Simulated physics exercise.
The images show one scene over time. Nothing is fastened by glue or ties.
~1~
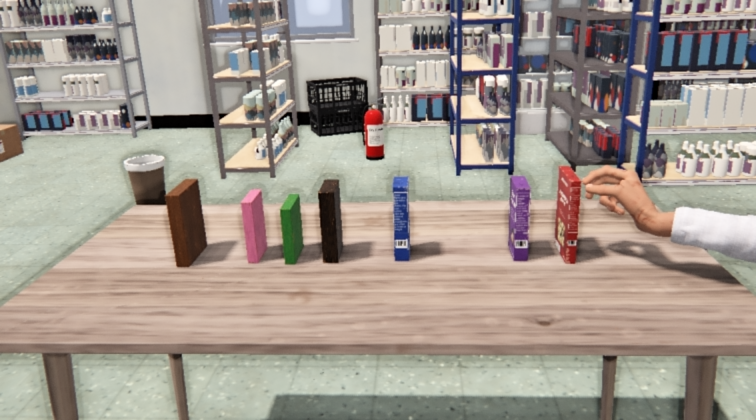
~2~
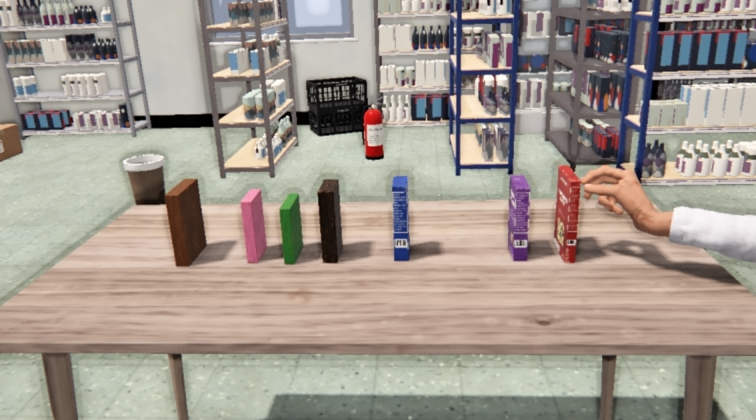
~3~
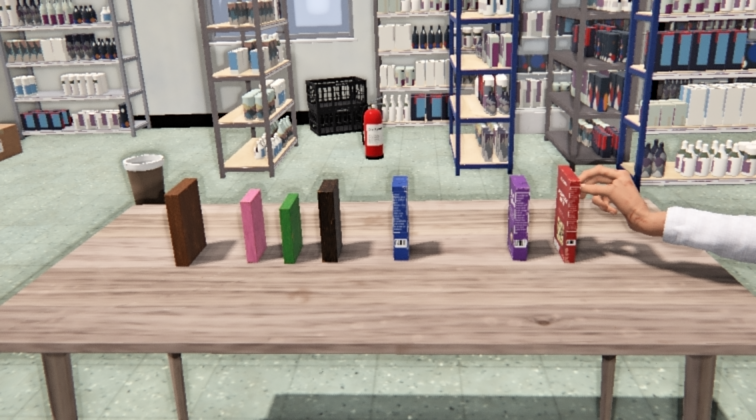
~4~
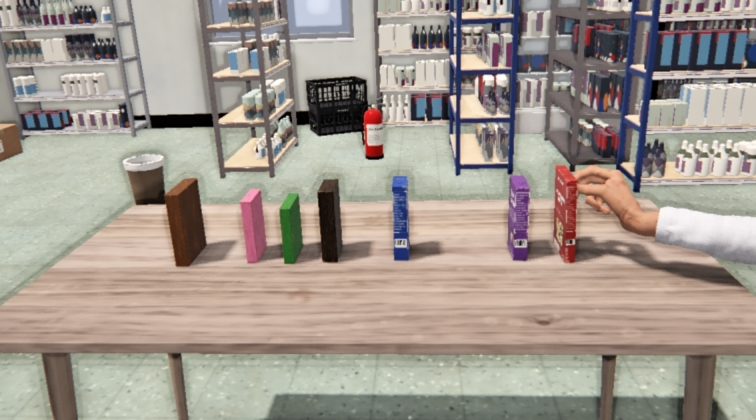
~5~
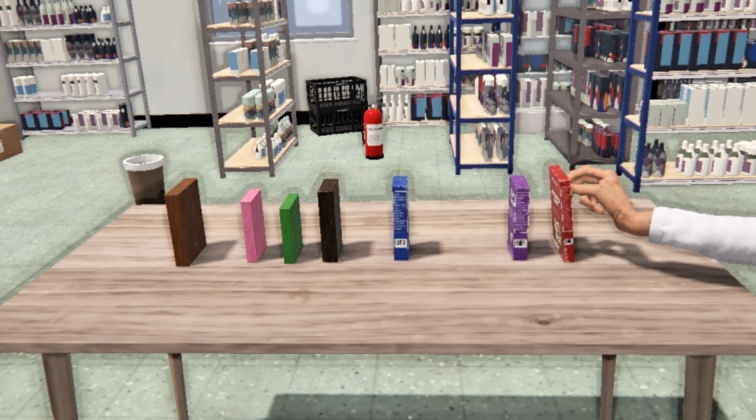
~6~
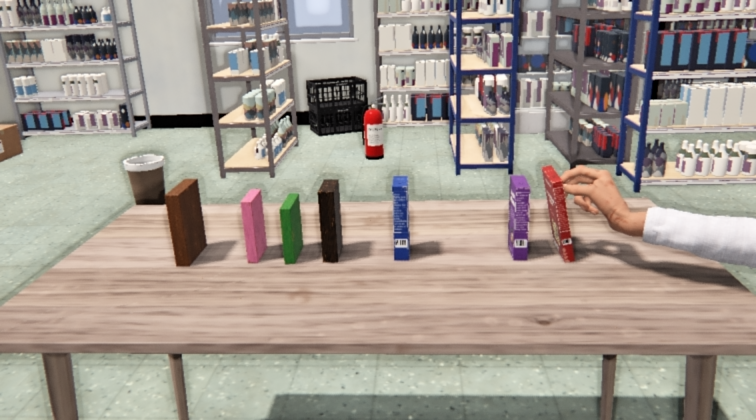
A hand in a white sleeve reaches in from the right over a wooden table, seen from the front and slightly above, in a room lined with stocked shelves. Upright from left to right stand brown, pink, green and black boards, then blue, purple and red packets. The fingers push the red packet's top leftward, tilting it toward the purple one, while the camera stays still.
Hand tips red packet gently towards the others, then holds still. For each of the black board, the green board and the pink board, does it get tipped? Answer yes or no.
Black board - no; green board - no; pink board - no.
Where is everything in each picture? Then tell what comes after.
The first picture shows black board (331, 221); green board (292, 229); pink board (255, 226).
The second picture shows blue packet (401, 219); purple packet (518, 218).
The third picture shows blue packet (401, 218); purple packet (518, 218).
The fourth picture shows red packet 2° over; blue packet (401, 218); purple packet (518, 218).
The fifth picture shows red packet 7° over; blue packet (401, 218); purple packet (518, 218).
The sixth picture shows red packet 12° over; black board (331, 221); green board (292, 228); pink board (254, 226).
Then, 0.10 s past the last view, red packet 21° over.
Then, 0.30 s past the last view, red packet 24° over.
Then, 0.70 s past the last view, black board resting near (331, 221); green board resting near (292, 228).
Finally, all 5 still in place. Final places as the last picture's camera would see them, black board near (331, 221), green board near (292, 228).
